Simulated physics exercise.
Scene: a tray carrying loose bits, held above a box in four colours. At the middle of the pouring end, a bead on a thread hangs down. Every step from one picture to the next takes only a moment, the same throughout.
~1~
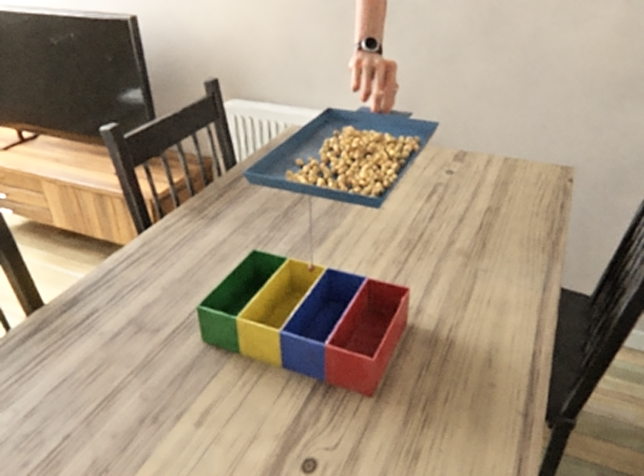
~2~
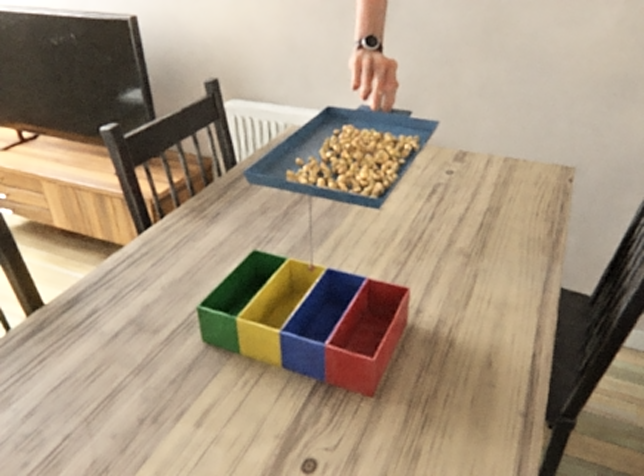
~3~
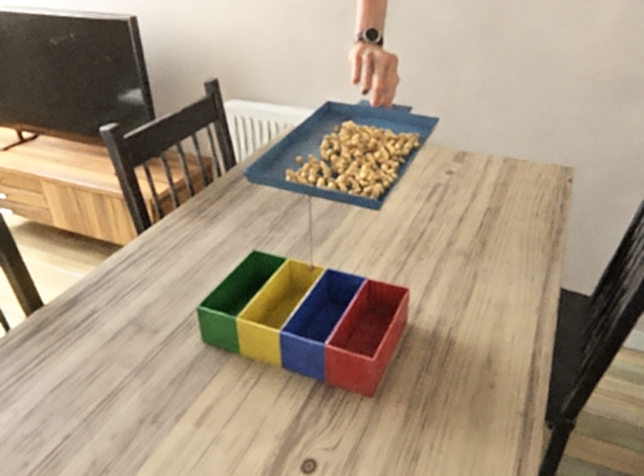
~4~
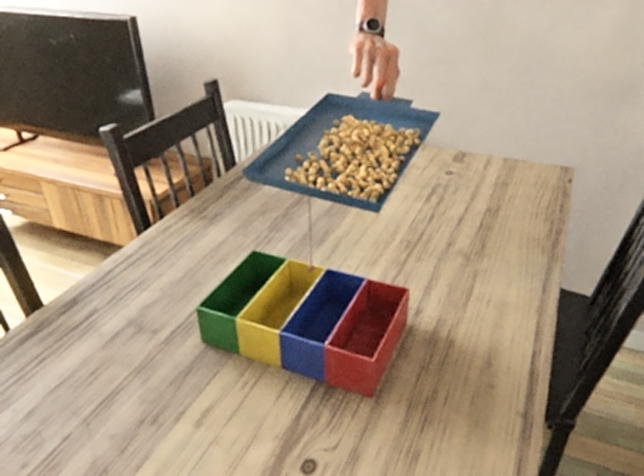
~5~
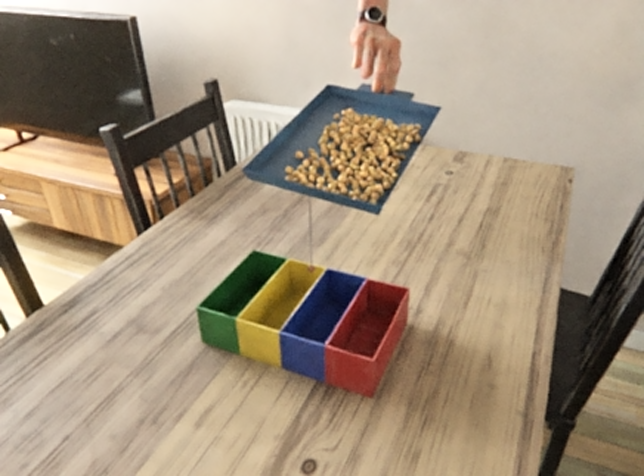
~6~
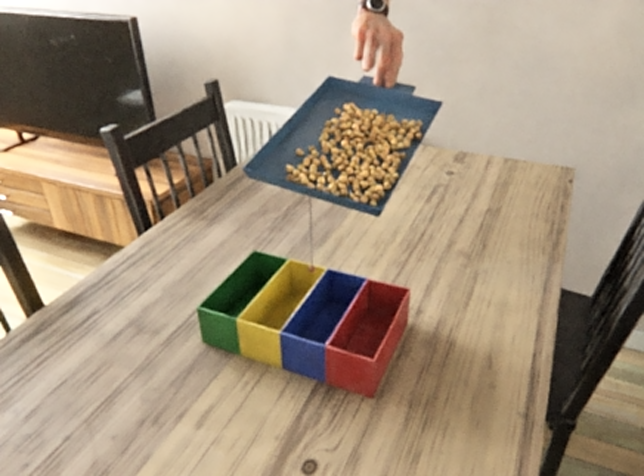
A dining area with a pale wood table, dark chairs and a television on a wooden cabinet is seen from slightly above by a still camera. A hand wearing a dark watch holds a blue tray of tan, chickpea-like bits above an open box with green, yellow, blue and red cells, left to right. The hand slowly raises the tray's far end, tilting it slightly toward the near right corner.
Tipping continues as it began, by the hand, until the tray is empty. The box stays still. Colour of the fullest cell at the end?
Red.
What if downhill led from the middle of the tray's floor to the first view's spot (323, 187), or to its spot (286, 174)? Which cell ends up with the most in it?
Well, with the first heading it's that blue cell, and with the second it's the green one.
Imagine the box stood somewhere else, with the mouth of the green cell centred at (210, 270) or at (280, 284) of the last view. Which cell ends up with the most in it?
In order of the tries: Red and the blue cell.
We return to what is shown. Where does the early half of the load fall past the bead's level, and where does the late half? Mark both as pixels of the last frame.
First around (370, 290), afterwards around (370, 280).
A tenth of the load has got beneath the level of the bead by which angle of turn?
Somewhere near 90°.
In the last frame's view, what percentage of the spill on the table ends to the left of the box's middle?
It amounts to some 0 percent.
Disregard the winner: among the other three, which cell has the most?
Blue.
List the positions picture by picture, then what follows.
Corners of the pouring end (248, 171) and (379, 196), level; middle of the load (359, 159), dried chickpeas; bead on its thread (312, 268); green cell (219, 326); yellow cell (259, 339); blue cell (303, 353); red cell (349, 367), in the first frame.
Corners of the pouring end (248, 171) and (379, 197), level; middle of the load (359, 159), in the second frame.
Corners of the pouring end (248, 170) and (379, 199), tipped barely, lowest at the right corner; middle of the load (359, 157), in the third frame.
Corners of the pouring end (248, 169) and (379, 201), tipped a little, lowest at the right corner; middle of the load (359, 155), in the fourth frame.
Corners of the pouring end (248, 168) and (379, 203), tipped a little, lowest at the right corner; middle of the load (359, 152), in the fifth frame.
Corners of the pouring end (248, 167) and (380, 206), tipped a little, lowest at the right corner; middle of the load (360, 149); green cell (219, 328); yellow cell (260, 340); blue cell (303, 354); red cell (349, 369), in the sixth frame.
Just after the last frame, tray tipped steeply; almost all on the tray; just a few in the red cell; just a few falling or outside the box.
A moment on, tray tipped right over; roughly a third on the tray; roughly a quarter in the red cell; about a tenth in the blue cell; roughly a third falling or outside the box.
Further on, tray tipped past a quarter turn; roughly two thirds in the red cell; roughly a quarter in the blue cell; about a tenth falling or outside the box.
When it is over, tray tipped past a quarter turn; roughly two thirds in the red cell; roughly a quarter in the blue cell; not one in the yellow cell; not one in the green cell; about a tenth outside the box.
